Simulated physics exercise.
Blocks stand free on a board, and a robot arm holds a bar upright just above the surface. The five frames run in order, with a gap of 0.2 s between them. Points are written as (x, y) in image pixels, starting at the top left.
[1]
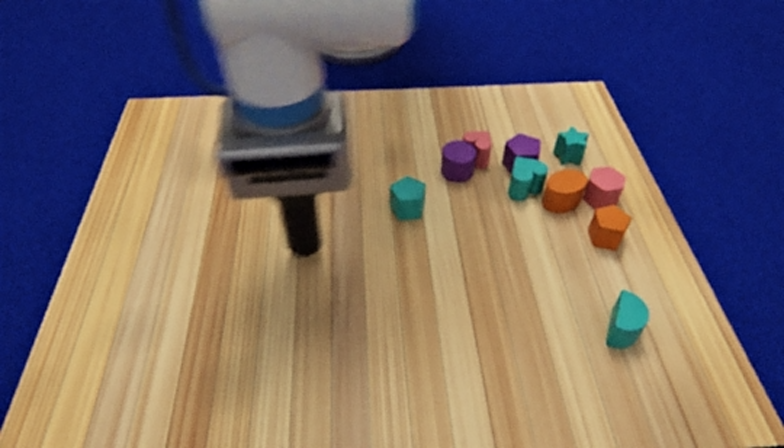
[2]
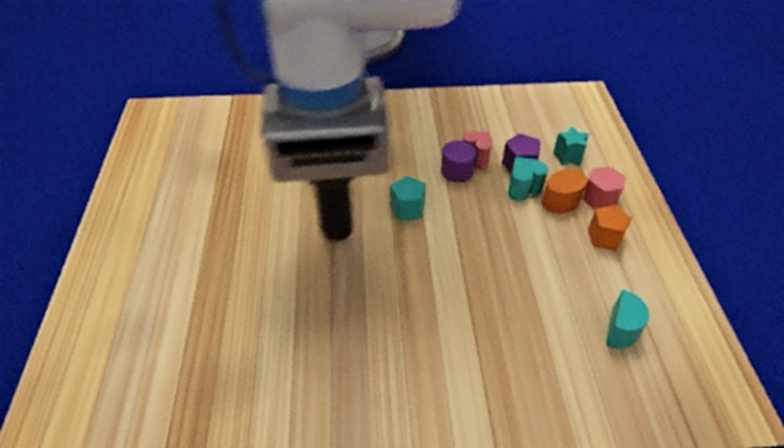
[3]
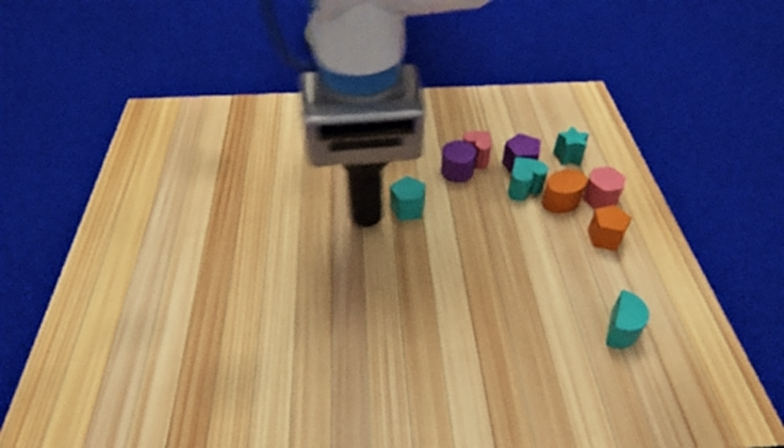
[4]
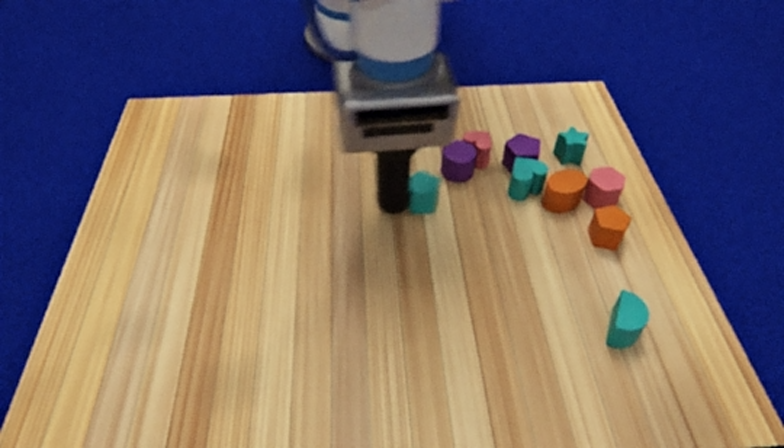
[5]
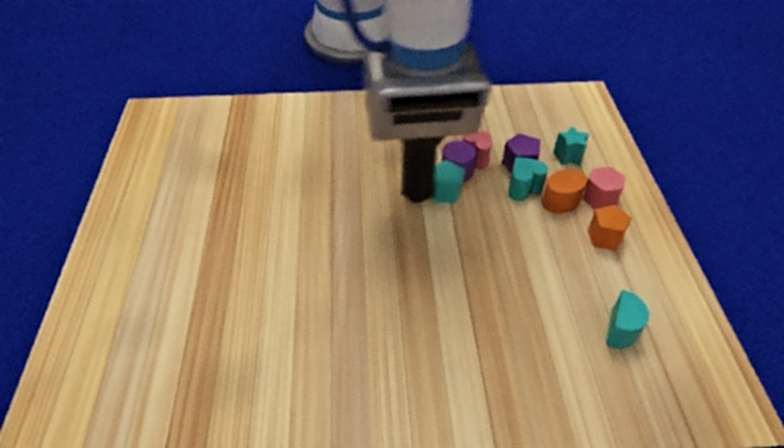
We see a robot arm move a dark upright bar rightward across a wooden board of scattered colourful blocks, meet a turquoise pentagonal block, and push it a short way right, up close to a purple cylinder.
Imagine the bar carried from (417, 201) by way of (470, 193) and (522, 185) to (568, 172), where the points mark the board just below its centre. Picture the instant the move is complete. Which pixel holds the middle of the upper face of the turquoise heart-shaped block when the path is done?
The middle of its top is at (607, 157).
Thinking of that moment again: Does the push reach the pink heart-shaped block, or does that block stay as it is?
At the end of the path, the pink heart-shaped block has moved off its old spot.
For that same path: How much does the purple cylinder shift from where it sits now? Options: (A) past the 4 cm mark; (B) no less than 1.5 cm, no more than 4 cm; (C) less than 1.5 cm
Letter B.
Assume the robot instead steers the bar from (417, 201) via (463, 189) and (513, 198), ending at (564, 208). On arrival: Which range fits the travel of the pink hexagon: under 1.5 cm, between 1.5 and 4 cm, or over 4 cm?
Final distance: 1.5 to 4 cm.
On the path given first. One third of the way, bar at (472, 183); turquoise pentagonal block at (495, 159), turned 35° anticlockwise; purple cylinder at (473, 139); pink heart-shaped block at (490, 127).
Two thirds of the way, bar at (524, 175); turquoise pentagonal block at (521, 144), turned 70° anticlockwise; purple cylinder at (473, 139); pink heart-shaped block at (490, 127); purple pentagonal block at (542, 131), turned 20° anticlockwise; turquoise heart-shaped block at (559, 164).
At the end, bar at (572, 162); turquoise pentagonal block at (523, 142), turned 85° anticlockwise; purple cylinder at (473, 139); pink heart-shaped block at (490, 127); purple pentagonal block at (543, 128), turned 15° anticlockwise; turquoise heart-shaped block at (607, 157).
